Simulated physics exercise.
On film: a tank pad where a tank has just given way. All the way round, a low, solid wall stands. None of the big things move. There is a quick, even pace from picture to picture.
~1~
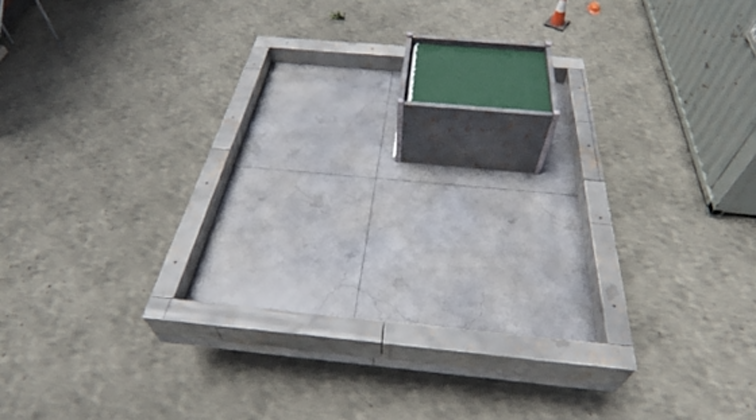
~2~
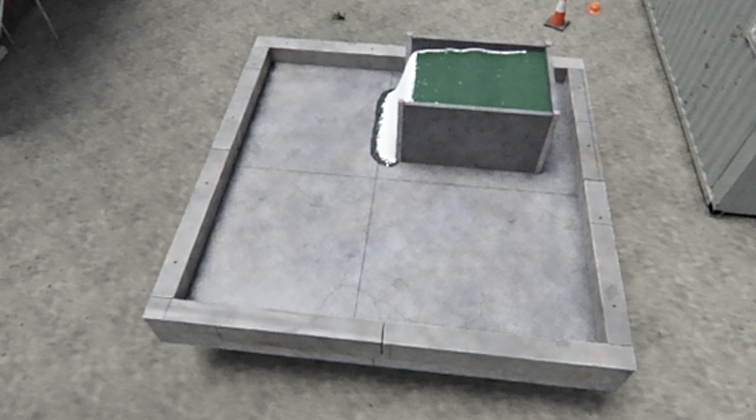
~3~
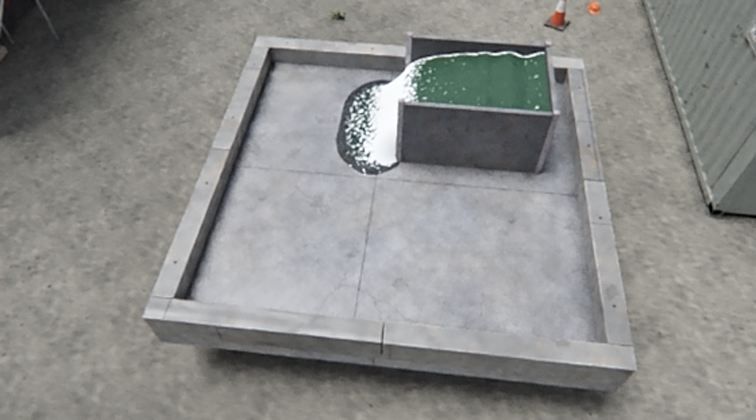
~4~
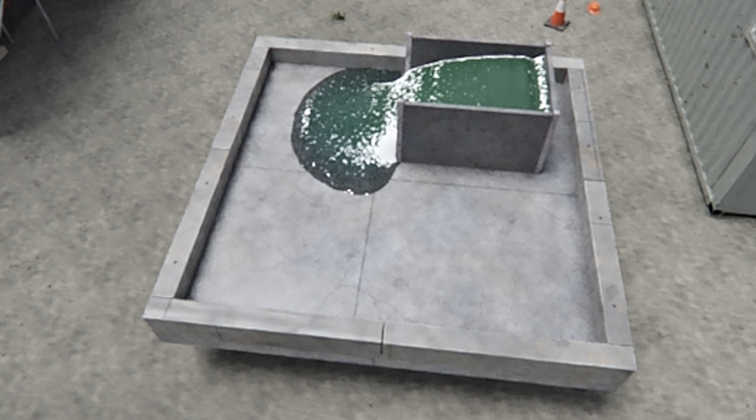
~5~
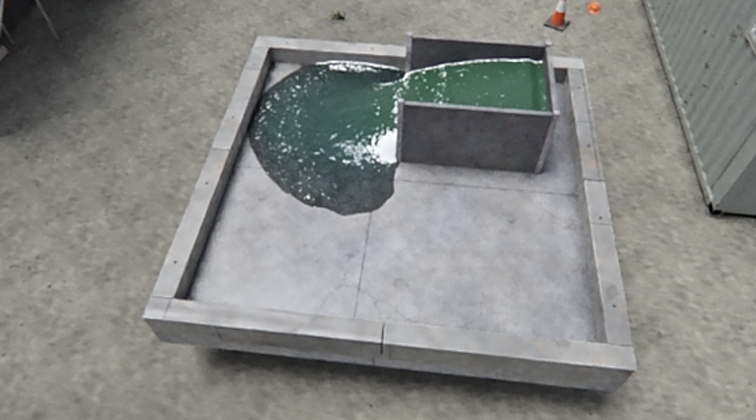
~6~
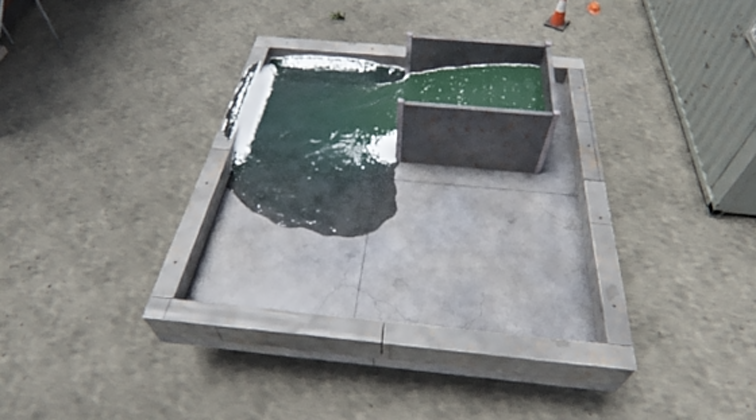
A low concrete-walled pad held a tank of green water, which poured out of the tank's left side, spread in a widening pool across the floor, and splashed up over the left wall.
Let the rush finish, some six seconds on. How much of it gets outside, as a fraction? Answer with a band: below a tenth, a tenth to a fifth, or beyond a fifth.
A tenth to a fifth.
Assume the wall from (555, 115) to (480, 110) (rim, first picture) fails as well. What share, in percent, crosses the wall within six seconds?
Estimate: Some 12 in a hundred.
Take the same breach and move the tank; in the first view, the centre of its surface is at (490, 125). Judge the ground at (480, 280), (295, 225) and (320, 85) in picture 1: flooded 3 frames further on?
Stays dry, gets wet, gets wet.
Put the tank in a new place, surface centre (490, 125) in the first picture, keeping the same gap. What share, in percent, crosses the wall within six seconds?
12 per cent.
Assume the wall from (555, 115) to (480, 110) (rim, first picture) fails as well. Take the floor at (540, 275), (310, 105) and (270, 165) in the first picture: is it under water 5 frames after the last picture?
Taking them as listed, I'd say drenched, unwetted and unwetted.
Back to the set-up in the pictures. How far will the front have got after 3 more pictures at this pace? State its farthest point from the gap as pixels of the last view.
Somewhere about (198, 266).
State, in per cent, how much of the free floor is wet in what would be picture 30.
It comes to roughly 90 in a hundred.
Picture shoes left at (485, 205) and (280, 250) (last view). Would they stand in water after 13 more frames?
In the order you gave them, they come out unflooded and waterlogged.
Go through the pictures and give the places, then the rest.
Still water in the tank at (477, 78), in the first frame.
Water pours out at (406, 105) and has run to (392, 162), in the second frame.
Water pours out at (406, 109) and has run to (369, 87), in the third frame.
The front is at (298, 144), out from the gap at (405, 112), in the fourth frame.
Water pours out at (405, 113) and has run to (255, 125), in the fifth frame.
The front is at (230, 181), out from the gap at (405, 114), in the sixth frame.
A moment on, water covers 35 % of the floor; the low wall has let 1 % over.
Next, water covers 40 % of the floor; the low wall has let 3 % over.
Then, water covers 45 % of the floor; the low wall has let 13 % over.
Later, water covers 70 % of the floor; the low wall has let 15 % over.
In the end, water covers 80 % of the floor; the low wall has let 15 % over.
